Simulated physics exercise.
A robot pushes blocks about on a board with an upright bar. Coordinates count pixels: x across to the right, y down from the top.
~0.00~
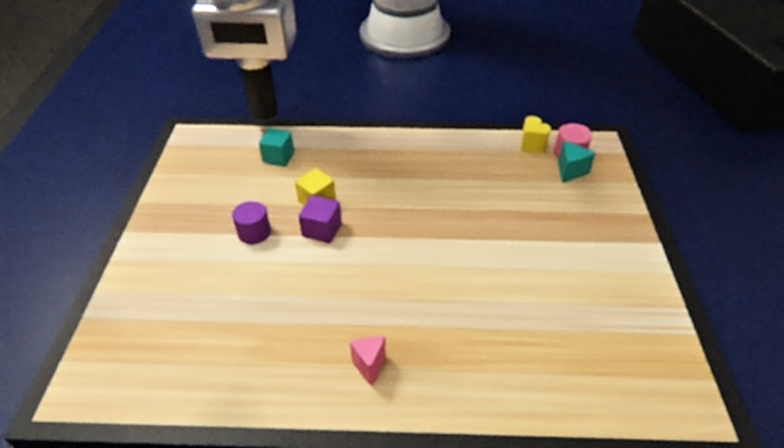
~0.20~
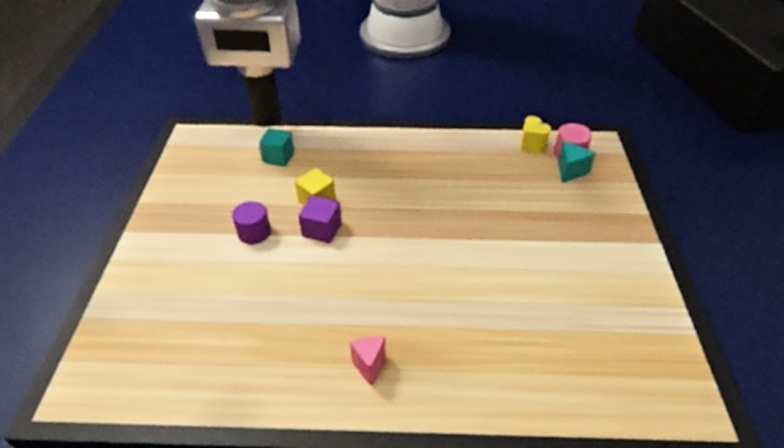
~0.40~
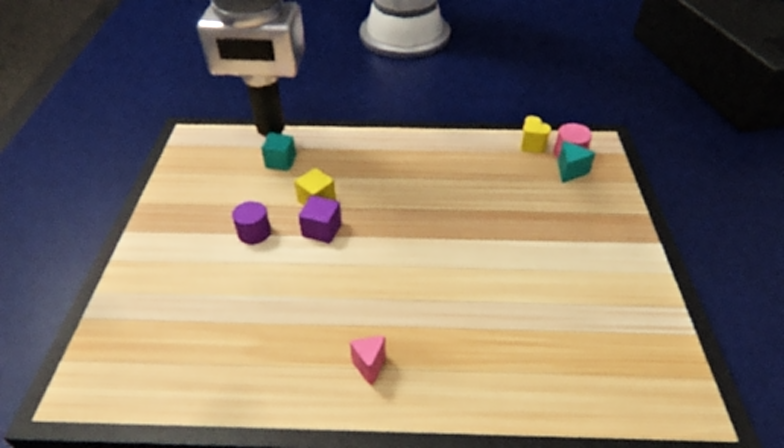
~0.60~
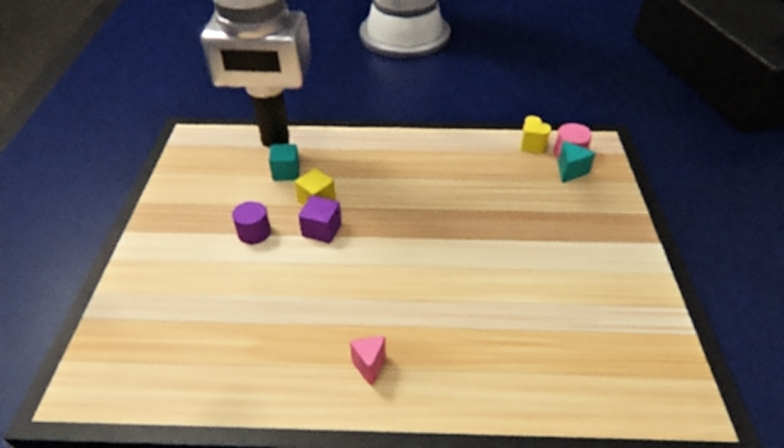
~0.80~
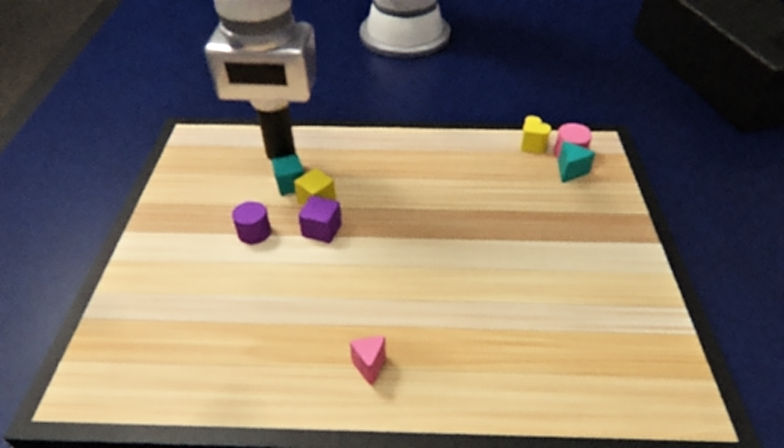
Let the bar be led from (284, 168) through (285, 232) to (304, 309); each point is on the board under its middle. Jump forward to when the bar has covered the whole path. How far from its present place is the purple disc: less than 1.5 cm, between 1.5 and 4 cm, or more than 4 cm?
Final distance: Less than 1.5 cm.
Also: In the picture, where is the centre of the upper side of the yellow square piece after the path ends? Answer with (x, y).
I'd place it at (342, 194), taking the centre of its top.
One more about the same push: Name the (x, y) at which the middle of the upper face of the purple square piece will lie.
The middle of its upper face should be somewhere near (348, 227).
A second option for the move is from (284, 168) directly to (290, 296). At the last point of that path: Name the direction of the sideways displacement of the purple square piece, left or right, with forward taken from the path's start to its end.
It shifts to the left.
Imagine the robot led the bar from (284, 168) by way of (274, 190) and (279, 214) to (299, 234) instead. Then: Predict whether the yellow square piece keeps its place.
Its place changes.
What follows on the original path. One third of the way, bar (282, 195); turquoise square piece (306, 200), turned 50° anticlockwise; yellow square piece (340, 193), turned 45° anticlockwise; purple square piece (329, 217).
Two thirds of the way, bar (285, 243); purple disc (246, 217); turquoise square piece (315, 218), turned 80° anticlockwise; yellow square piece (342, 194), turned 55° anticlockwise; purple square piece (348, 227), turned 20° anticlockwise.
At the end, bar (301, 295); purple disc (246, 217); turquoise square piece (315, 218), turned 80° anticlockwise; yellow square piece (342, 194), turned 55° anticlockwise; purple square piece (348, 227), turned 20° anticlockwise.
